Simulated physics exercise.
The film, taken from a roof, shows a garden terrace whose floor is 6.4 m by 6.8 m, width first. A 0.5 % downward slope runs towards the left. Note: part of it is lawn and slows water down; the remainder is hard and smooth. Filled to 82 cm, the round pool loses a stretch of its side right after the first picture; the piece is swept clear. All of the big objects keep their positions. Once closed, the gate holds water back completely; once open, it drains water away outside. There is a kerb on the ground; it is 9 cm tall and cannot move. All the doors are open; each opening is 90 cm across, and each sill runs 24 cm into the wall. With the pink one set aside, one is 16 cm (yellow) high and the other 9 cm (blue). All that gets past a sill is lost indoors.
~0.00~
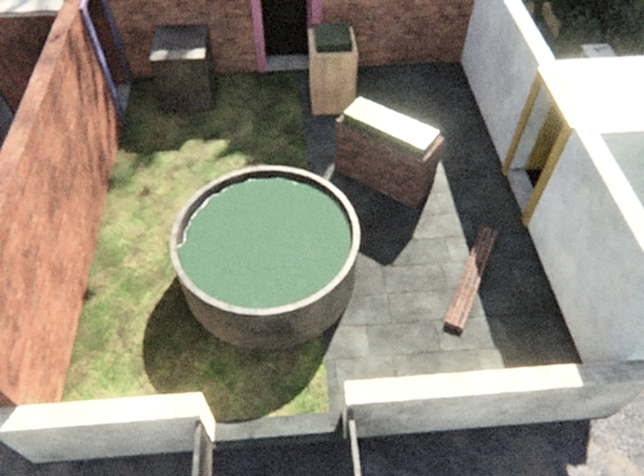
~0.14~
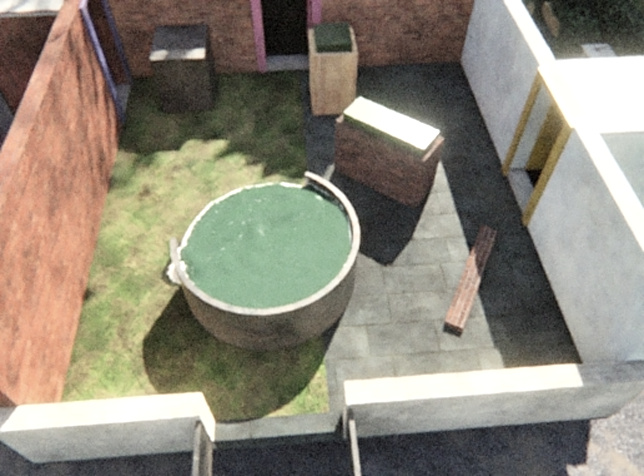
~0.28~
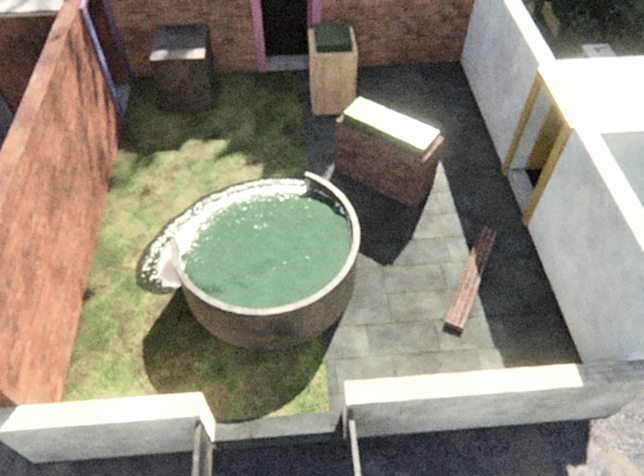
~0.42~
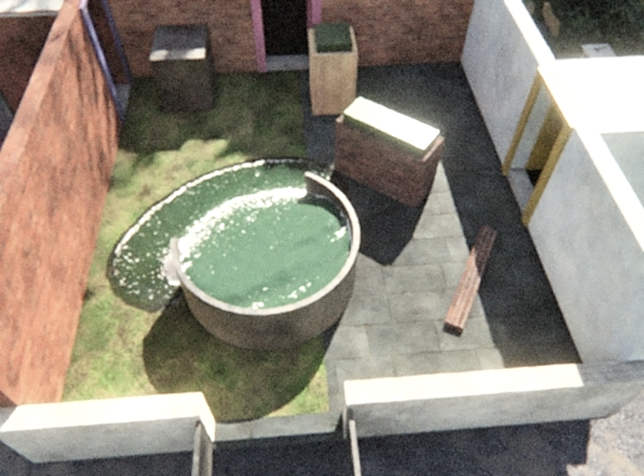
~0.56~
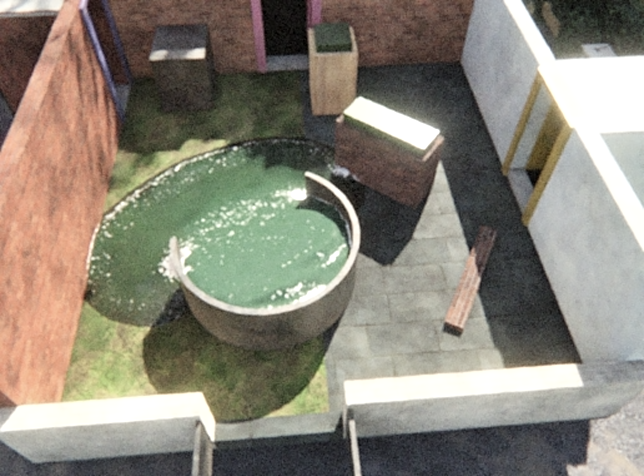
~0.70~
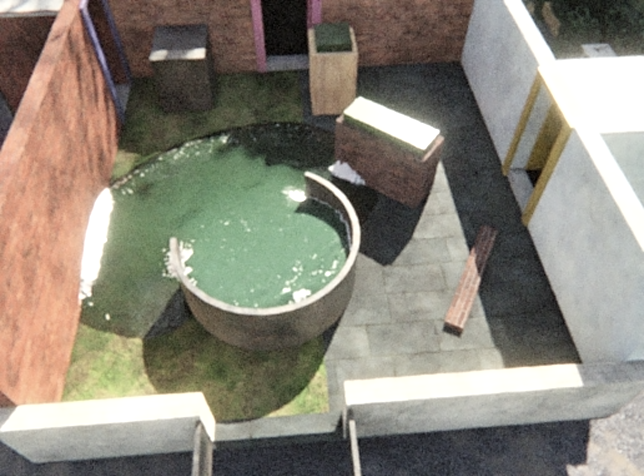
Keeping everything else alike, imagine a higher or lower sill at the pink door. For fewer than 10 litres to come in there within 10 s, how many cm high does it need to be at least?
It needs to be at least about 17.5 cm high.
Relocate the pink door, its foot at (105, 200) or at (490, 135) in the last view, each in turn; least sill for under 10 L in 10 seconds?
Around 28 and 7.5 cm respectively.
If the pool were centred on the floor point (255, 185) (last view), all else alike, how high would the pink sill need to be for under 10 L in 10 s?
With that change, some 29 centimetres.
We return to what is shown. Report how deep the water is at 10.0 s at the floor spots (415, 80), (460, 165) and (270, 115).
Depth: About 7, 6, 6 cm.
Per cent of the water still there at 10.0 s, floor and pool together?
Some 88 %.
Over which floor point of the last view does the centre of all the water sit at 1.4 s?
My guess is close to (228, 216).
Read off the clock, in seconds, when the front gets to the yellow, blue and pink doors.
Arrival: Yellow 4.5 s, blue 1.4 s, pink 1.6 s.
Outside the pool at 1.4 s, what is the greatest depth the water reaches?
About 32 cm at most.
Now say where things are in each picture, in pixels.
Still water, 82 cm deep, in the round pool at (266, 236); the pink door at (287, 22) is dry, in the first picture.
The gap is on the far side, the front 0.3 m out at a hidden place; the back of the round pool holds 82 cm, in the second picture.
The gap is on the far side, the front 0.7 m out at a hidden place; the back of the round pool holds 82 cm, in the third picture.
The gap is on the far side, the front 1.2 m out at (122, 242); the back of the round pool holds 79 cm, in the fourth picture.
The gap is on the far side, the front 1.7 m out at (102, 221); the back of the round pool holds 66 cm, in the fifth picture.
Water pours out on the far side and has run 2.0 m, to (287, 125); about 8 cm deep outside, 62 cm at the back; 1.6 m in a straight line remain to the pink door at (287, 22), in the sixth picture.
After 1.4 s water covers 40 % of the floor, deepest (32 cm) near (112, 227); it has not reached the pink door.
After 3.0 s water covers 60 % of the floor, deepest (38 cm) near (162, 80); 19 cm at the pink door, 4 litres in over its 17 cm sill.
After 10.0 s water covers 95 % of the floor, deepest (11 cm) near (364, 408); 6 cm at the pink door, 11 litres in over its 17 cm sill.
At the pink door as built, the water arrived by 1.7 s and peaked near 21 cm at 2.6 s.
Run again over the same 10 s with other heights there, 23 litres in over 15 cm, 2 litres over 20.5 cm. The limit of 10 litres is kept from about 17.5 cm up.
